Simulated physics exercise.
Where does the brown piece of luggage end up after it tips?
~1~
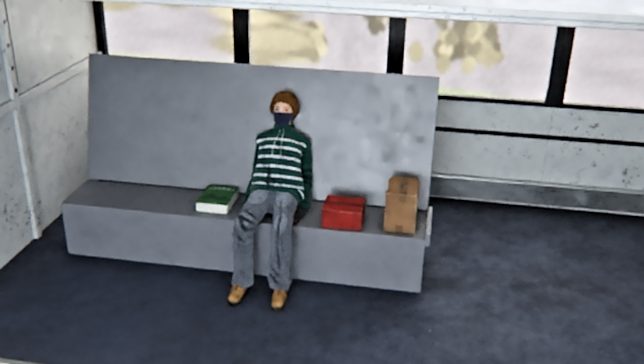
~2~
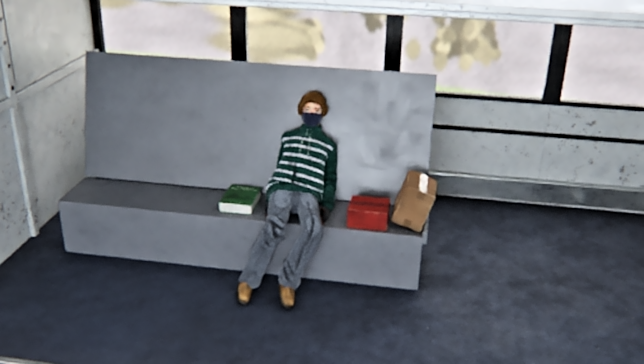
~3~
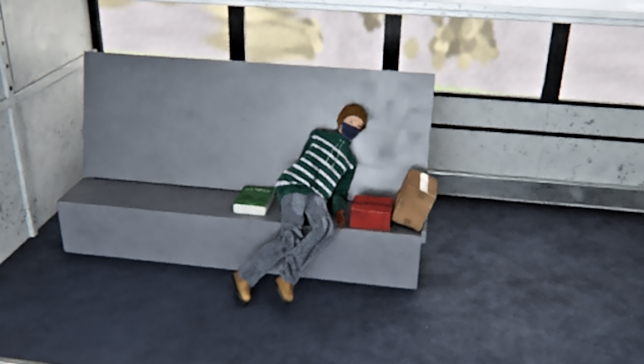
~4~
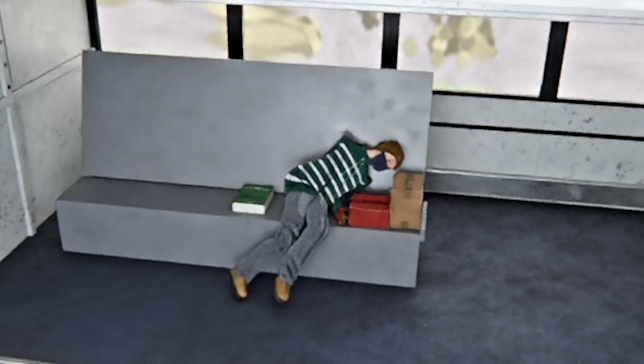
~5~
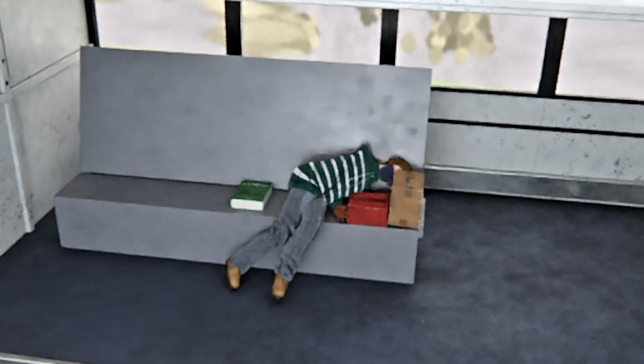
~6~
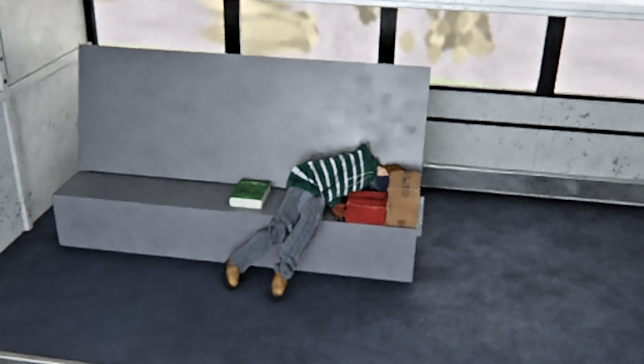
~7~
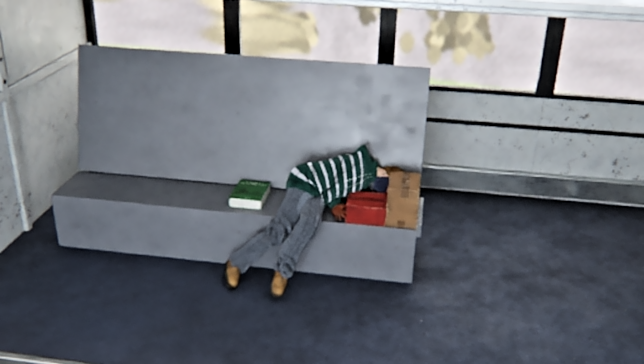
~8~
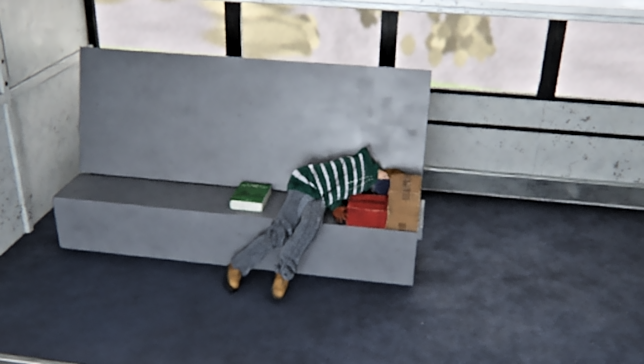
It stays on the bench, standing upright again near the right end beside the slumped commuter's head.
At the start, a commuter in a green striped top and a face covering sits upright on a grey tram bench, with a flat green item to the left and a red box and a brown piece of luggage to the right. The three items slide a little way right, and the brown one tips toward the bench end. The commuter leans right, then topples sideways over the red box as the brown piece comes back upright. The commuter ends slumped with head down against the brown piece, hips still on the seat, and all three items remain on the bench.
